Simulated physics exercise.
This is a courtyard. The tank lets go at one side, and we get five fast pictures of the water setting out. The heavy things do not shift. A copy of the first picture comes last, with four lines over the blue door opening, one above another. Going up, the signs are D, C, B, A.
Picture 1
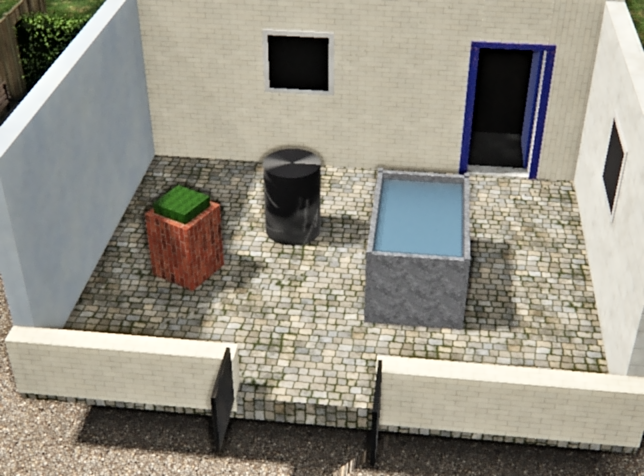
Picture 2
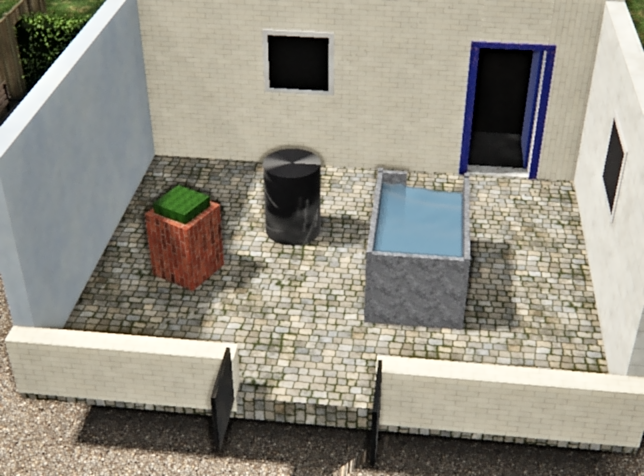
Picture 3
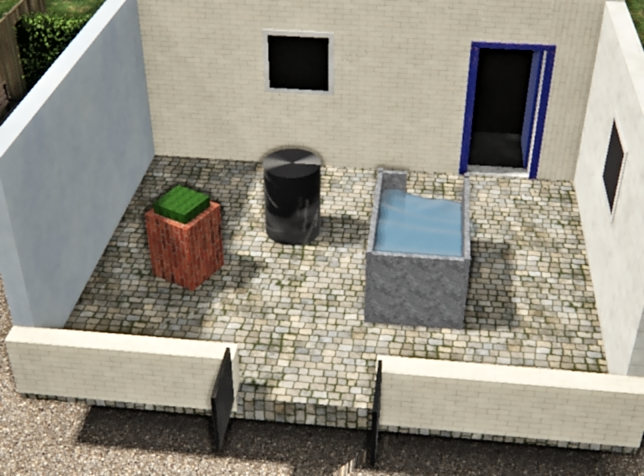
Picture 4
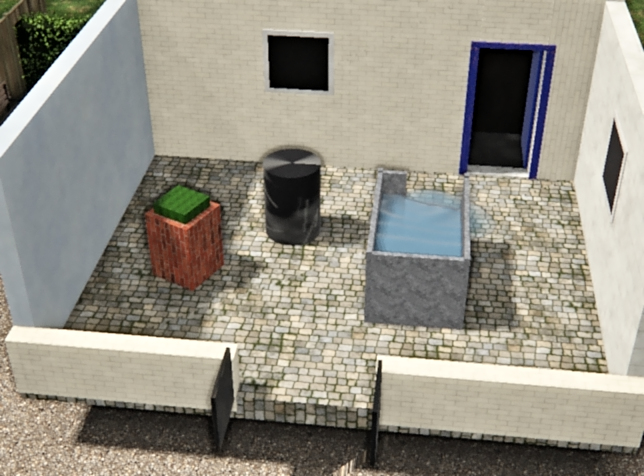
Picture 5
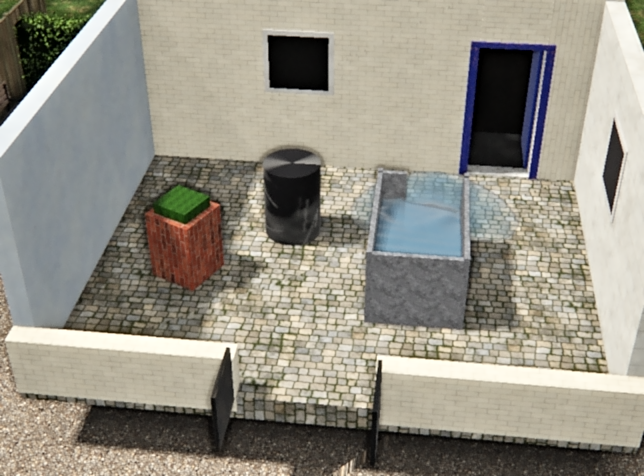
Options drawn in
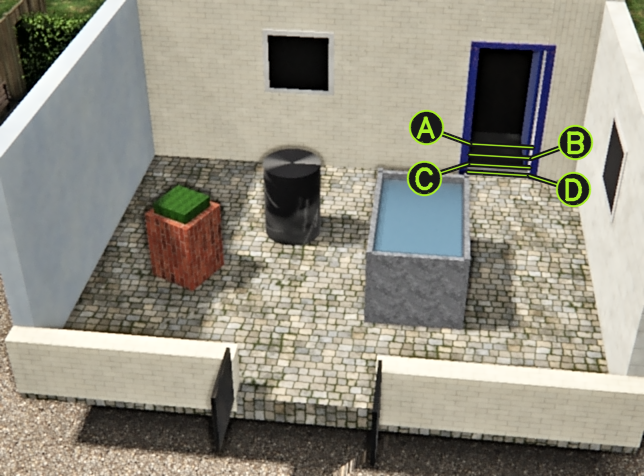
A walled courtyard with a cobbled floor is seen from above and in front, with an open gate in the low front wall and a blue-framed doorway at the back right. A red block topped with green stands left, a black cylinder near the middle, and a grey tank of blue water to the right. The water sinks at the tank's back and ripples, then a thin sheet spreads over the cobbles behind it, while the camera stays still.
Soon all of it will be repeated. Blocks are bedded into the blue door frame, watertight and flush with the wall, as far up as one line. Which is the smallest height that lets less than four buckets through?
That is line B.
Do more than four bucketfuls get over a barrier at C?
Yes.
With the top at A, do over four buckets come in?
No, not at all.
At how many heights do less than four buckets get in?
Two of them.
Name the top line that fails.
C it is.
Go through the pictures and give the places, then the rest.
Water in the tank at rest, its middle at (420, 218); foot of the blue doorway at (497, 176); open gate at (307, 346), in the first frame.
Water covers 1 % of the ground, its front hidden from here, in the second frame.
Water covers 3 % of the ground, its front hidden from here, in the third frame.
Water covers 5 % of the ground, its front hidden from here, in the fourth frame.
Front seen at (447, 174), 11 % of the ground wet, in the fifth frame.
On the marked copy, A at (501, 145); B at (500, 156); C at (499, 165); D at (498, 173); from the bottom up D, C, B, A.
For line A, nothing gets over.
For line B, a splash gets over, under a bucket.
For line C, about 11 bucketfuls get in.
For line D, dozens of bucketfuls pour in.
